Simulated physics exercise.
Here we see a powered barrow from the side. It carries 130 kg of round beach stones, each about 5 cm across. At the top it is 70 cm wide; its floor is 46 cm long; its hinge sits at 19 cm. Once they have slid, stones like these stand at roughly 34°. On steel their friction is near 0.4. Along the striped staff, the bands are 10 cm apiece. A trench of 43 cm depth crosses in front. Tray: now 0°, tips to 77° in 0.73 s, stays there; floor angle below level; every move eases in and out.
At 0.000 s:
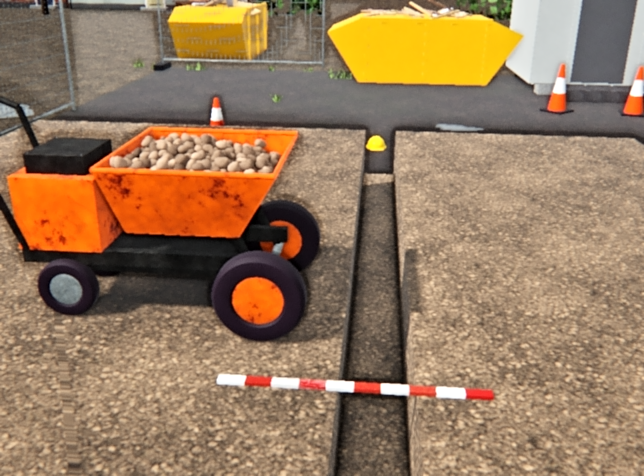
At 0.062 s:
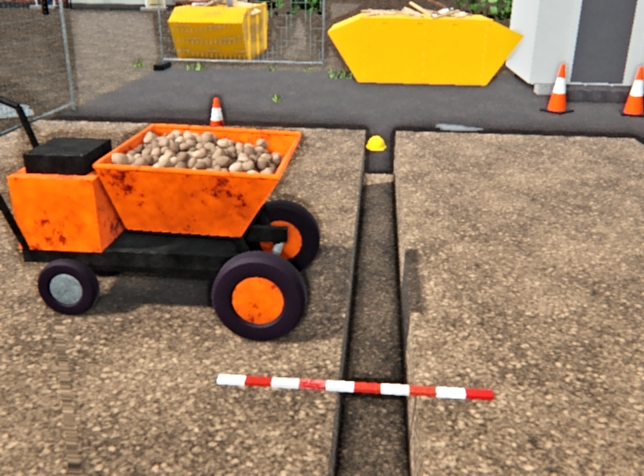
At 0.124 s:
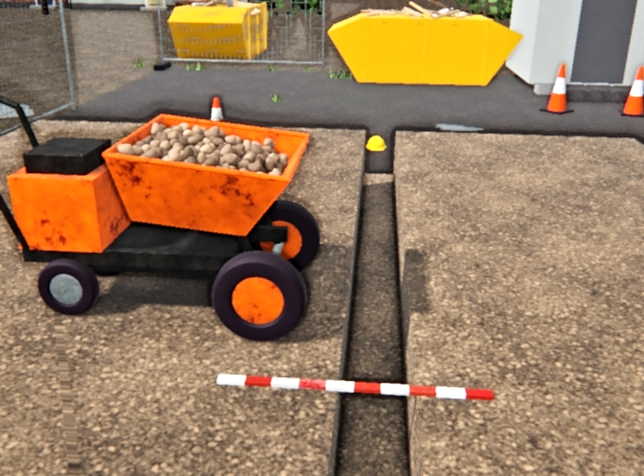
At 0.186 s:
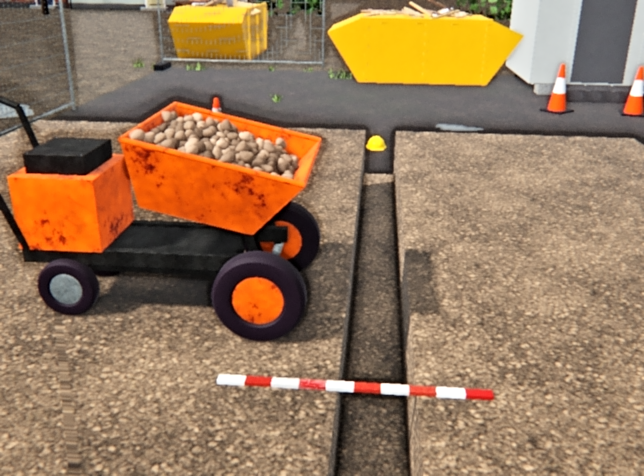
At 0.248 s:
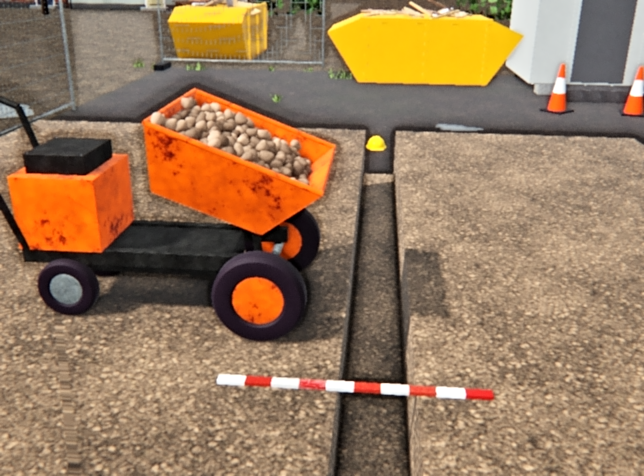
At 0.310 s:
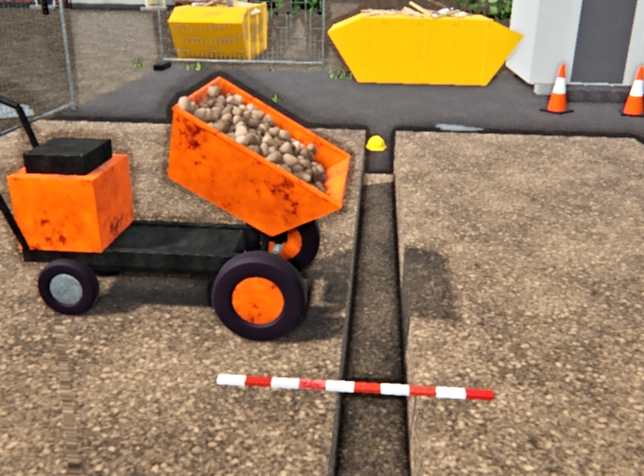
An orange powered barrow loaded with rounded grey-brown stones stands at the left of a gravelly yard, seen from the side and slightly above by a still camera. A narrow trench runs away in front of it, crossed by a red-and-white striped staff, with yellow skips, fencing and orange cones behind. The tray's rear rises steadily, tilting its front lip down rightward as the stones move with it, while the wheels stay put.
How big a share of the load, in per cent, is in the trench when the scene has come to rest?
A share of about 19 percent.
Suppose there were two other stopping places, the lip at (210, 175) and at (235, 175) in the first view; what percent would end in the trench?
Near 75 then near 45 percent.
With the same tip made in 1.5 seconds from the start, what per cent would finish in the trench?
I'd put it at some 35 in a hundred.
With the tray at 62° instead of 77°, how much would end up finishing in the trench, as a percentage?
Close to 25 per cent then.
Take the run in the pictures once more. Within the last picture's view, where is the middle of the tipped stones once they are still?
Around (474, 309).
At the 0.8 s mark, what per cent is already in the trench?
About 5 per cent by then.
After 0.6 s the floor is at 65°; 100 % in the tray; the foremost stones are at (387, 242).
After 0.8 s the floor is at 77°; 47 % in the tray, 3 % in the trench, 50 % past the trench; the foremost stones are at (504, 311).
After 1.2 s the floor is at 77°; 9 % in the tray, 9 % in the trench, 81 % past the trench; the foremost stones are past the picture's edge.
After 3.1 s the floor is at 77°; 0 % in the tray, 19 % in the trench, 81 % past the trench; the foremost stones are past the picture's edge.
